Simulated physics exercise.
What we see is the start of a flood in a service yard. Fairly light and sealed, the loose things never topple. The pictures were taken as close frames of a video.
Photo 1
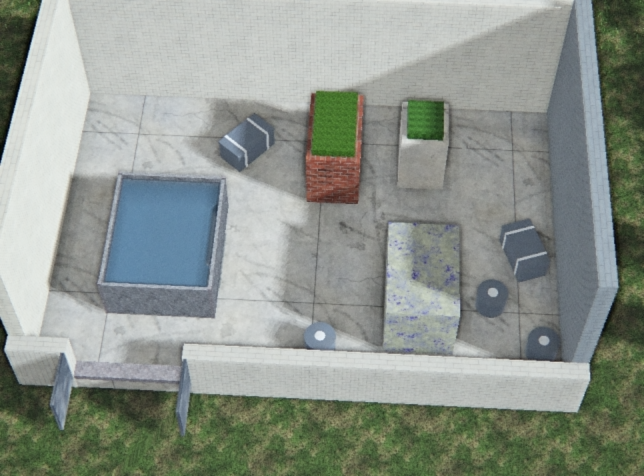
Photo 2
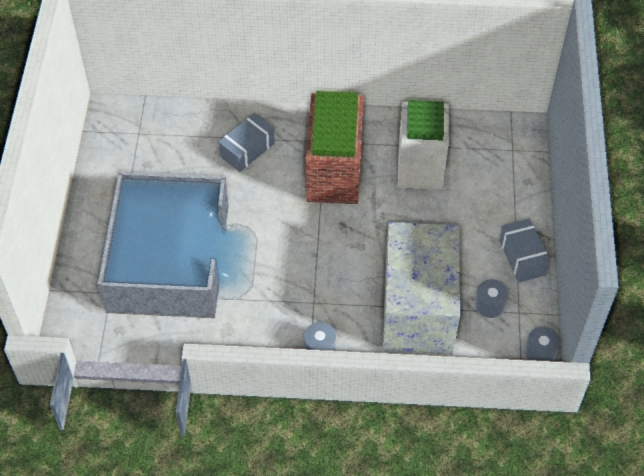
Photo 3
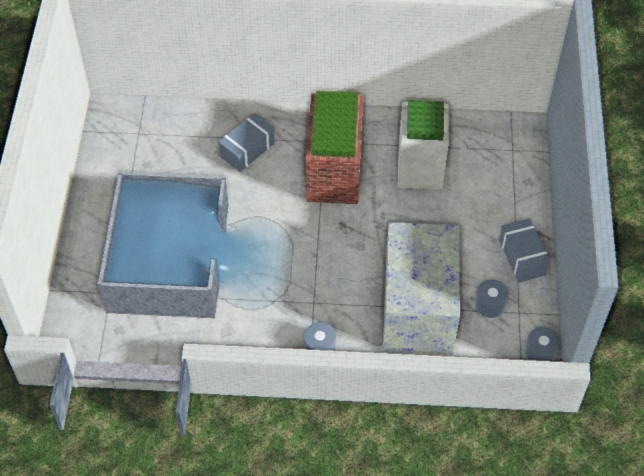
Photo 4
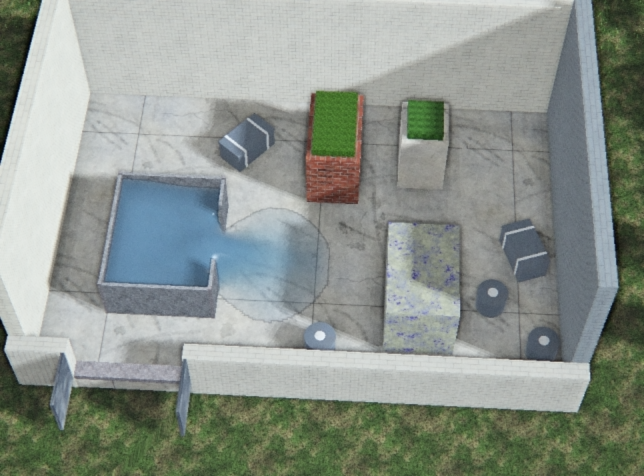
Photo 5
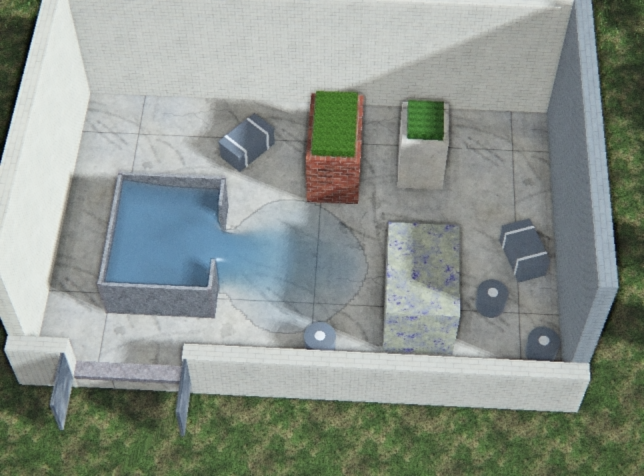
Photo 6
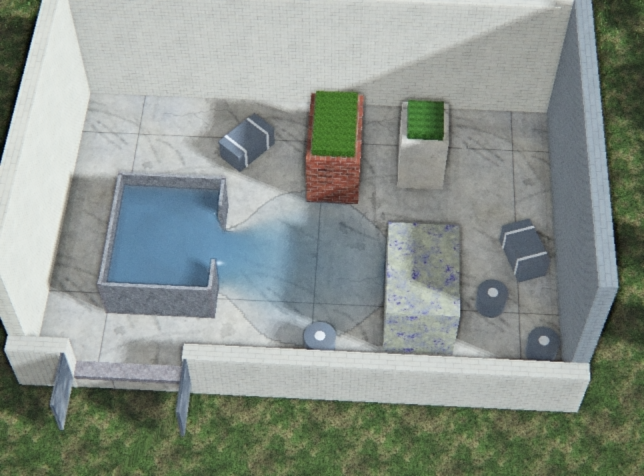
A walled service yard with pale paving, edged by grass, is seen from high above. A grey tank of blue water stands on the left, with a brick planter and a paler one towards the back, a speckled block right of centre, and grey trunks and round tubs around them. A gap opens in the tank's right wall and water fans rightward to the block, while the objects and camera stay still.
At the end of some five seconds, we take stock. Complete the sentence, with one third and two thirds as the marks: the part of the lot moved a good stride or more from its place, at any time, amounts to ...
It amounts to one to two thirds.
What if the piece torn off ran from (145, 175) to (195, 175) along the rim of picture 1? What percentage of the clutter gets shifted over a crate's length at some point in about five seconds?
I make it 20 per cent.
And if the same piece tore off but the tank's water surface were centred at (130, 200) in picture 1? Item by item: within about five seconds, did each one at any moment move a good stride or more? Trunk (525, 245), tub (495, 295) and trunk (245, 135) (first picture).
First displaced far, then never went far, then never went far.
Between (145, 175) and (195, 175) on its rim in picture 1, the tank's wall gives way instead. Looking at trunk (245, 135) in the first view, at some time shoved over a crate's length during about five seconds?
As I see it, the answer is covers that distance.
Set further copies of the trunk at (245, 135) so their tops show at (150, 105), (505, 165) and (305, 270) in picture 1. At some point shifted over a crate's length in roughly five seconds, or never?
In that order: Not that far, that far or more, yes.
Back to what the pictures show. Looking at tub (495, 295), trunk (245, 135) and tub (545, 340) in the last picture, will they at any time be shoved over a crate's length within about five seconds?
Tally in given order: Less than that / less than that / the full distance.
A moment on, 0 of 5 are well off their spots; 0 afloat.
Next, 0 of 5 are well off their spots; 1 afloat.
Later, 0 of 5 are well off their spots; 3 afloat.
In the end, 3 of 5 are well off their spots, and 3 have been at some point; 4 afloat.
